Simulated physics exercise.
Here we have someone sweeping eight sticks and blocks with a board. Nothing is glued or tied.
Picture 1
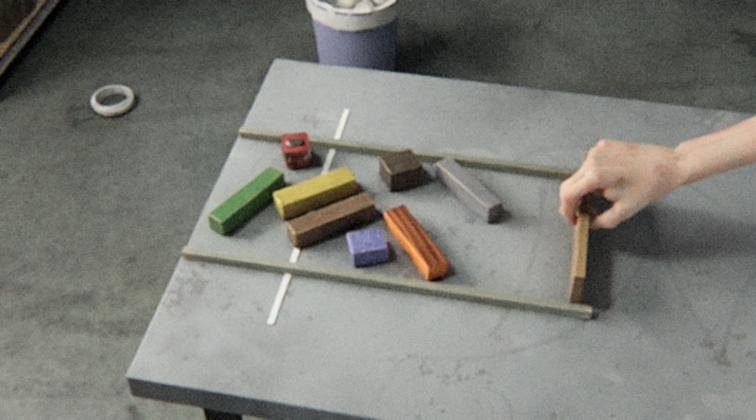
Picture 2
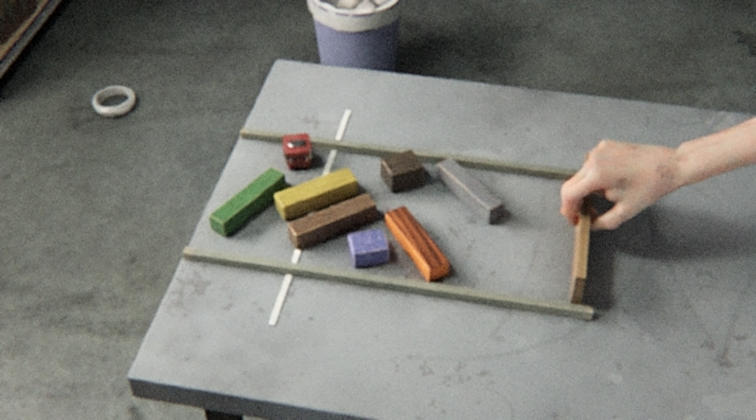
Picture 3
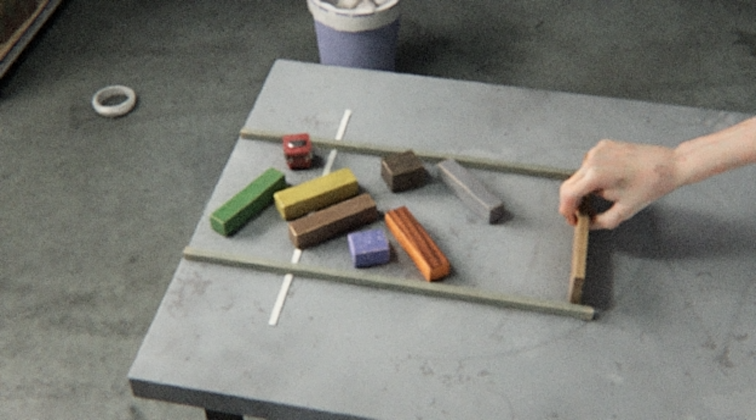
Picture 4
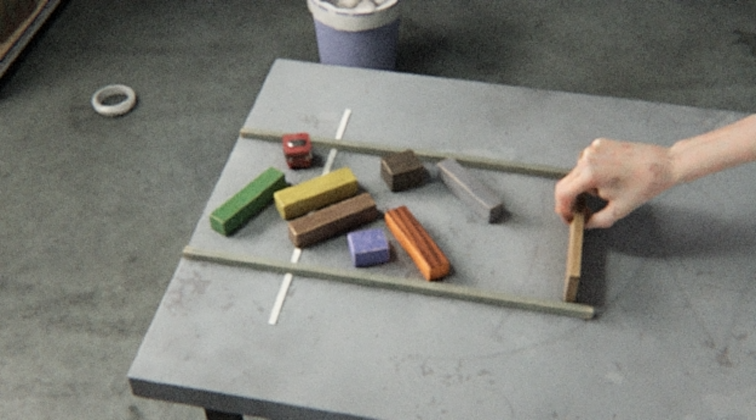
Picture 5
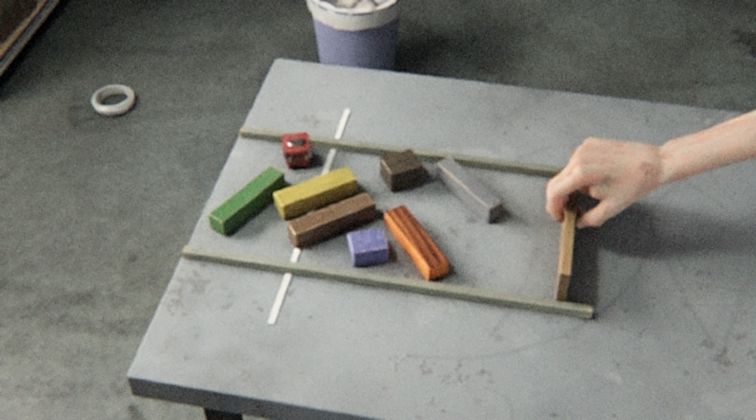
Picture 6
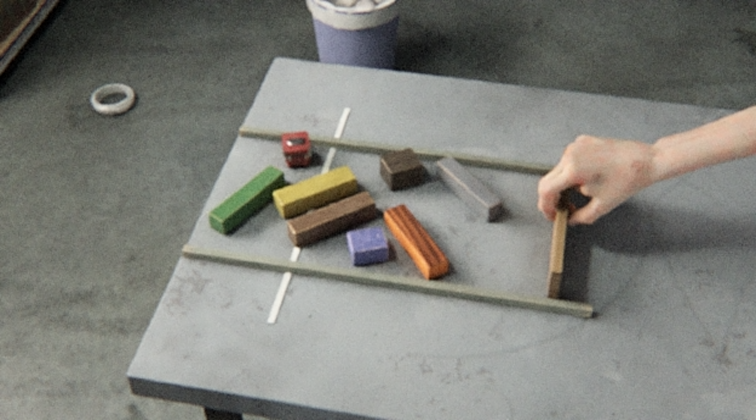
A hand holding a wooden board upright stayed nearly still at first, then slid it slightly left between two thin rails, while the colourful sticks and blocks on the gray table stayed put.
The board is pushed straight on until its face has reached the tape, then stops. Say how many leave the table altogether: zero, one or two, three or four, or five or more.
In the end the number that fall off is zero.
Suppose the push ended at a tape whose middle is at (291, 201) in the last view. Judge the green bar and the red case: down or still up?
The green bar falls; the red case does not fall.
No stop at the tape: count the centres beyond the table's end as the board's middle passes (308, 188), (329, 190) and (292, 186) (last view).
The counts: 0, 0 and 1.
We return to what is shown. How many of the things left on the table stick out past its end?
1 of them.
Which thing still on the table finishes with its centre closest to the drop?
Foremost is the green bar.
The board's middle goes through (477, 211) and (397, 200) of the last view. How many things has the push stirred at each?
The counts are 1 and 5.
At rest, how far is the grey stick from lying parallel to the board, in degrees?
Near 0 degrees.
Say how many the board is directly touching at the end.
It touches 2.
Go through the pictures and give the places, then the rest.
In the first frame, green bar (247, 200); red case (296, 151); yellow bar (316, 193); board (582, 226); tape (313, 205).
In the second frame, red case (298, 152); blue block (368, 248).
In the third frame, yellow bar (317, 194); brown bar (333, 221).
In the fourth frame, green bar (249, 201); orange stick (417, 242).
In the fifth frame, red case (297, 151); board (568, 224).
In the sixth frame, green bar (248, 199); red case (297, 150); yellow bar (316, 192); board (561, 222); tape (313, 204).
A little later, none off yet; green bar at rest near (248, 199); red case at rest near (297, 150); yellow bar at rest near (316, 192).
Next, none off yet; green bar at rest near (248, 199); red case at rest near (297, 150); yellow bar moving near (312, 192).
When it is over, the number that fall off is zero.
